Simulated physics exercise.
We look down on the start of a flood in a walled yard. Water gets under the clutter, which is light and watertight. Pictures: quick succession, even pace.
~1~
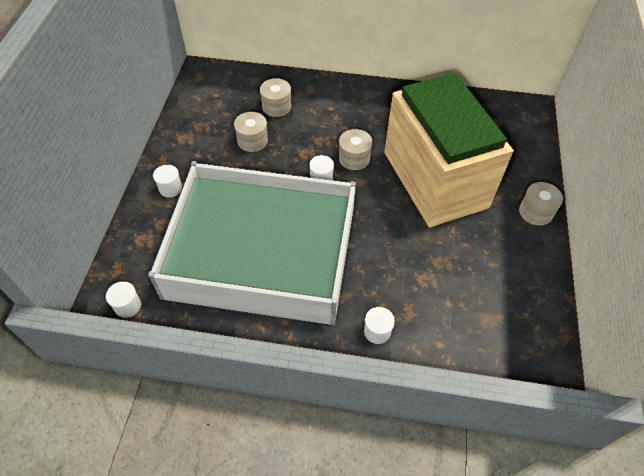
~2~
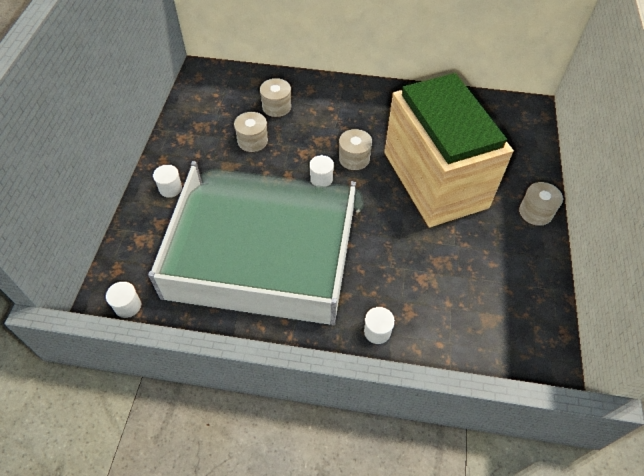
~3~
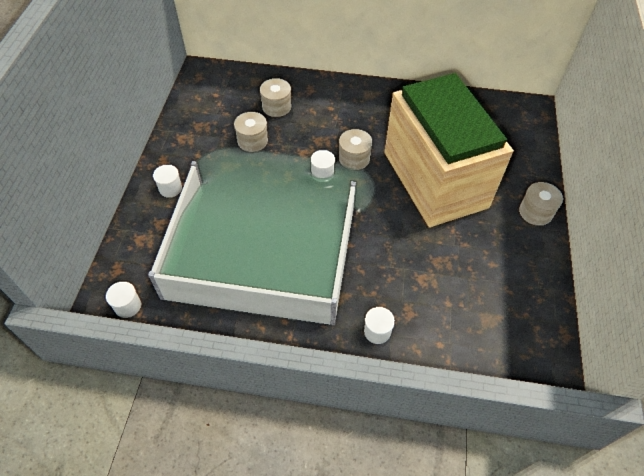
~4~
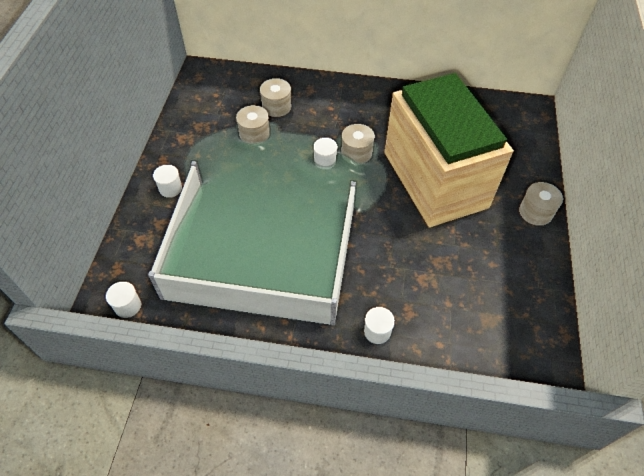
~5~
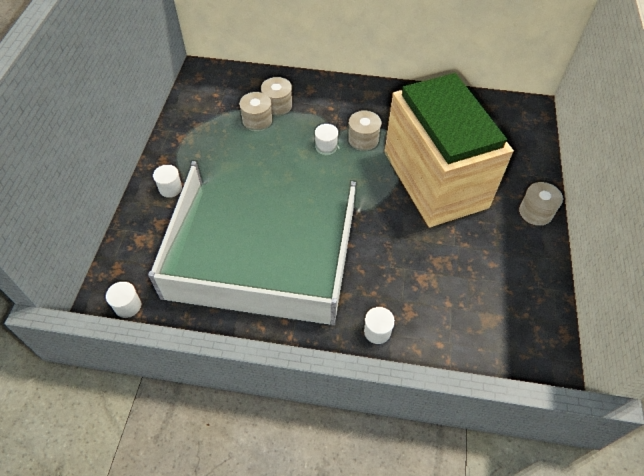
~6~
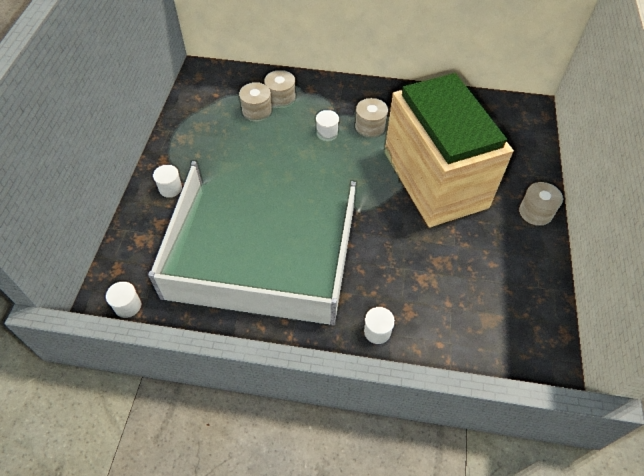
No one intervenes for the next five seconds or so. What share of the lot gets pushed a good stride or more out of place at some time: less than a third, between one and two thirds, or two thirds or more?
Two thirds or more.
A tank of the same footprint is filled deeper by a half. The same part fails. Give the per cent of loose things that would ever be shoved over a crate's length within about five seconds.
Some 90 per cent.
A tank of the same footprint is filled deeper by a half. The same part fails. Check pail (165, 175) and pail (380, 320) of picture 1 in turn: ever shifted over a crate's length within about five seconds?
In turn: Moved that far, not that far.
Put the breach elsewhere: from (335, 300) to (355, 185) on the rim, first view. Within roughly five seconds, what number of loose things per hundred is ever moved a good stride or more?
Result: Close to 40 %.
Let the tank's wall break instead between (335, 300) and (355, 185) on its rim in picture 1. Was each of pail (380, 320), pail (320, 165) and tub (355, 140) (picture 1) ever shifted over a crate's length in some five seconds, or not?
One after another: Goes the distance, then never gets that far, then goes the distance.
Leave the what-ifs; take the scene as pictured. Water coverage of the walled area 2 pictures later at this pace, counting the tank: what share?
40 in a hundred, roughly.
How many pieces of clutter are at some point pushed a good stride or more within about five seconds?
The total is 6.
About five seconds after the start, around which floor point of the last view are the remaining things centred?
(308, 230).
A moment on, 4 of 8 are well off their spots; 1 afloat.
Next, 4 of 8 are well off their spots; 4 afloat.
Later, 4 of 8 are well off their spots; 3 afloat.
In the end, 6 of 8 are well off their spots, and 6 have been at some point; 3 afloat.
